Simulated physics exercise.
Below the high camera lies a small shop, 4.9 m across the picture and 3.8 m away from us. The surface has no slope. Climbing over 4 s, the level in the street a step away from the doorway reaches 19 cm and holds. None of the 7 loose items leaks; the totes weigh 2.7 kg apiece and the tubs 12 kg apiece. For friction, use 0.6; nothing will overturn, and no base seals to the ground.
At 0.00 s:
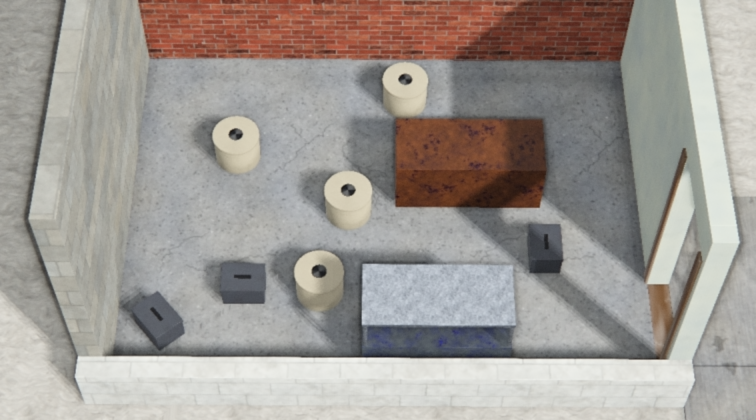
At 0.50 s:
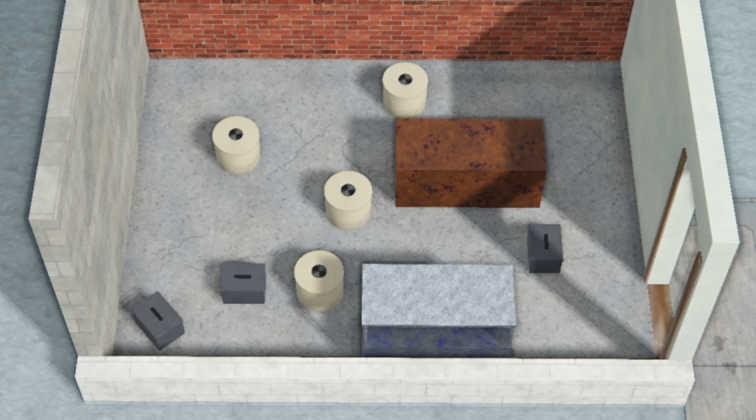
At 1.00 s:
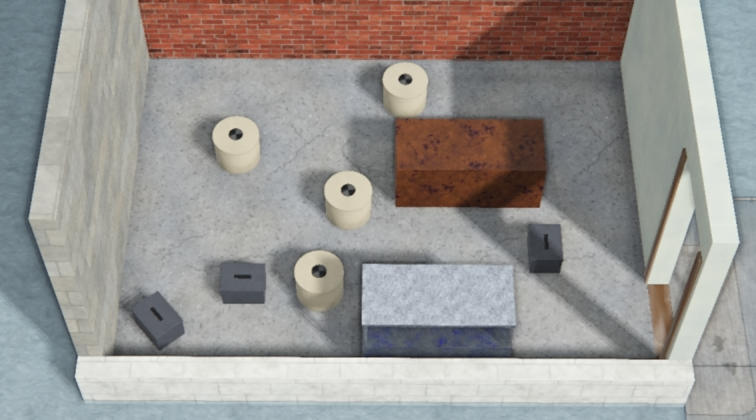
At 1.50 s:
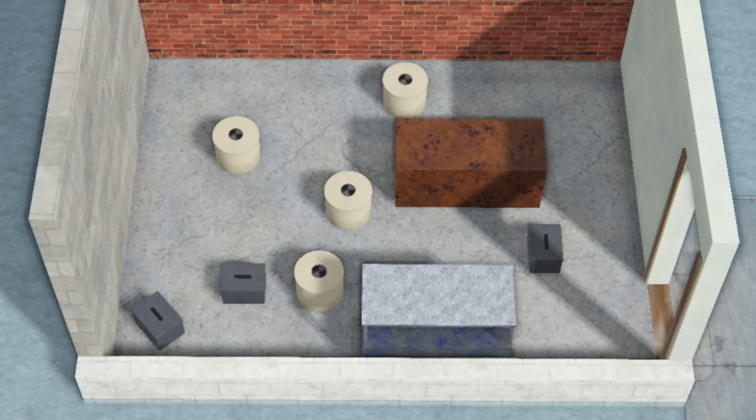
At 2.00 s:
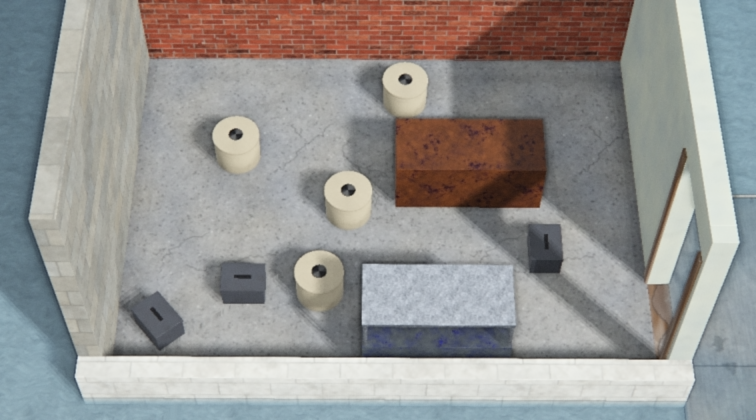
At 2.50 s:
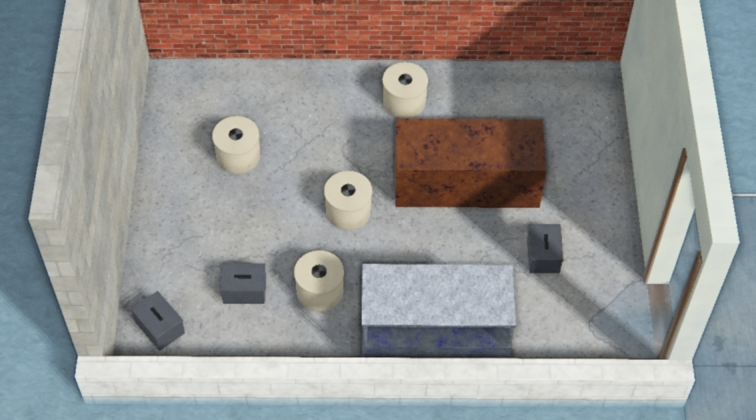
Water spread over the ground outside a small walled shop, then crept in through the doorway on the right onto the floor, while the cream drums, dark boxes and two big blocks stayed still.
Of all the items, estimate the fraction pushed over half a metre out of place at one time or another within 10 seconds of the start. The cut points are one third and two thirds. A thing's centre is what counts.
The moved portion falls short of a third.
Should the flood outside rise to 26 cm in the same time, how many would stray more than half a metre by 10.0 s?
The count would be 4.
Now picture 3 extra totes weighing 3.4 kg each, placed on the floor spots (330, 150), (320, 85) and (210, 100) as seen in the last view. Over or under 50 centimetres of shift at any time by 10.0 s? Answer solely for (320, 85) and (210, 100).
Order as asked - inside the cutoff and inside the cutoff.
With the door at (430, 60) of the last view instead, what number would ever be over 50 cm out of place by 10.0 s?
In that case the number is 2.
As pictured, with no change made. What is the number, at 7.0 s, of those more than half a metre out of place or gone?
I make it 1.
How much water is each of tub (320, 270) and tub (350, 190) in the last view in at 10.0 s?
I'd estimate 5 cm for the first and 5 cm for the second.
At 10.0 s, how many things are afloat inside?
It comes to 2 of them.
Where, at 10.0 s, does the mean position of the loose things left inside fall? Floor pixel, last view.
(277, 220).
After 3.5 s 0 of 7 are over 50 cm from their spots; 0 afloat.
After 4.5 s 0 of 7 are over 50 cm from their spots; 0 afloat.
After 7.0 s 1 of 7 are over 50 cm from their spots; 1 afloat.
After 10.0 s 1 of 7 are over 50 cm from their spots, and 1 have been at some point; 2 afloat.
